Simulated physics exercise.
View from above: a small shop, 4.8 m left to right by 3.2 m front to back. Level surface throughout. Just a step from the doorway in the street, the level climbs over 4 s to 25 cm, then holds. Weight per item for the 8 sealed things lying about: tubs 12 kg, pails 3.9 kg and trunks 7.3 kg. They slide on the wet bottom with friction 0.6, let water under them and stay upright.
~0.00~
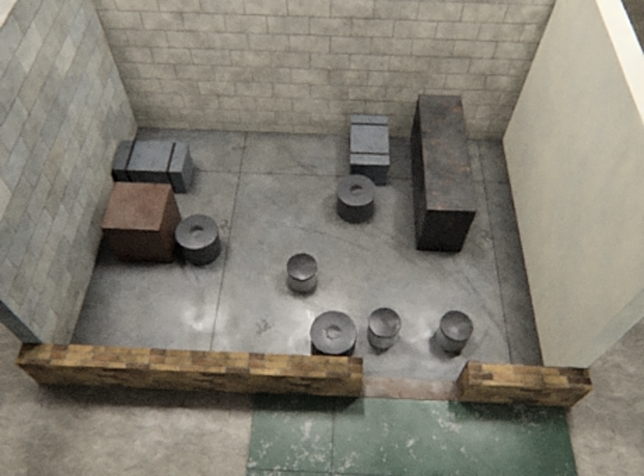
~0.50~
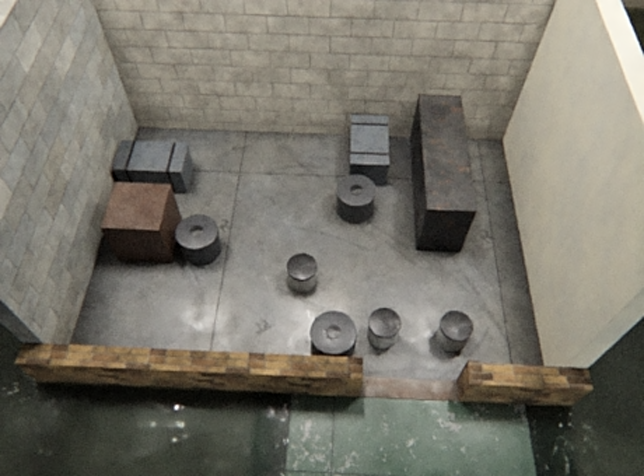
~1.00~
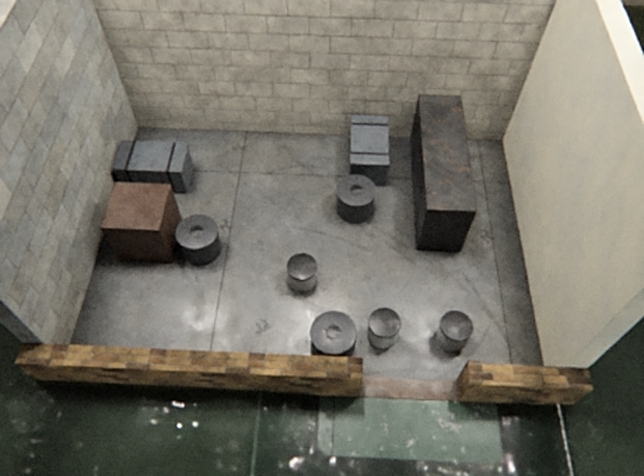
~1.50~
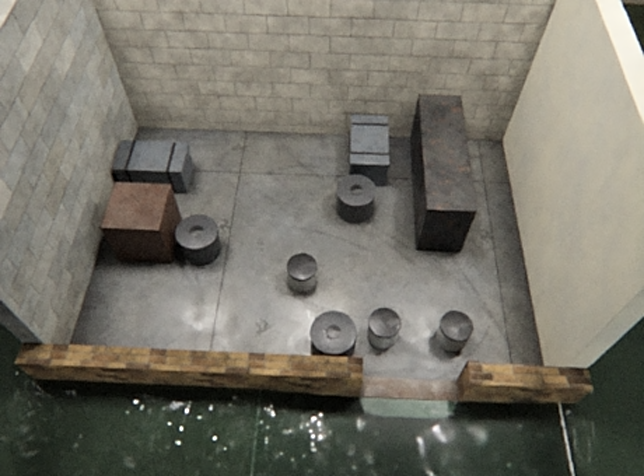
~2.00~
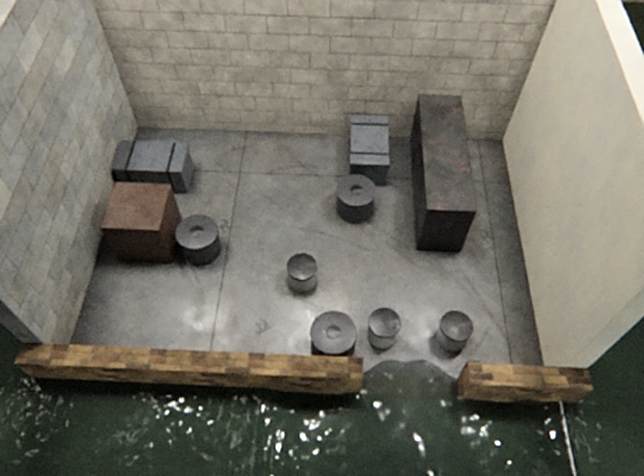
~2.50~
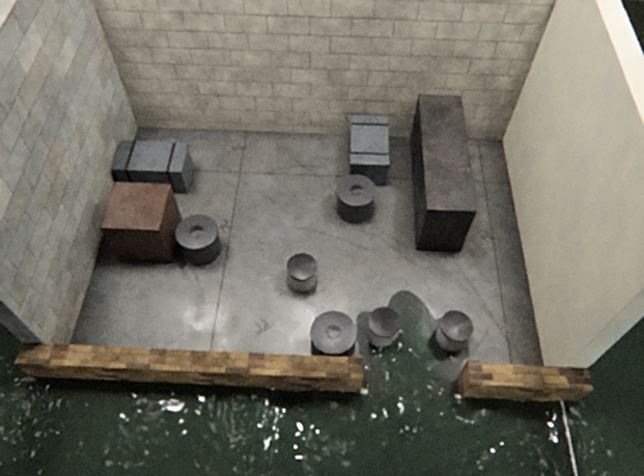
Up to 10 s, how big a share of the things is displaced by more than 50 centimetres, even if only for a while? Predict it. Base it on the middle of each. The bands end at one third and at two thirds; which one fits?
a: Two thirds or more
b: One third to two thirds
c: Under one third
The answer is b.
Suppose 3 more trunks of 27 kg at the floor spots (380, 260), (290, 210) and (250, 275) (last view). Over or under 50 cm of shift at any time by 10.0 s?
In turn: Beyond the mark, beyond the mark, within the mark.
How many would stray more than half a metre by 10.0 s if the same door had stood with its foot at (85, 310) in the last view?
That gives 5 of them.
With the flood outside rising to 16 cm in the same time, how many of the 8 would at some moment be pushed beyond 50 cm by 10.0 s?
Count: 3.
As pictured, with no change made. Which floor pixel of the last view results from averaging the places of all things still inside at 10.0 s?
I'd put it close to (273, 243) in the last view.
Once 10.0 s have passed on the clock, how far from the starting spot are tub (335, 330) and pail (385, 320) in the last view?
Shifts: 0 cm / 200 cm.
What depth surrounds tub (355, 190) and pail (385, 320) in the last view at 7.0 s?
I'd estimate 6 cm for the first and 5 cm for the second.
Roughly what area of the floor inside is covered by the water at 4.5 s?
That flooded area is roughly 5.5 m2.
After 3.5 s 1 of 8 are over 50 cm from their spots; 0 afloat.
After 4.5 s 2 of 8 are over 50 cm from their spots; 0 afloat.
After 7.0 s 4 of 8 are over 50 cm from their spots; 2 afloat.
After 10.0 s 5 of 8 are over 50 cm from their spots, and 5 have been at some point; 4 afloat.
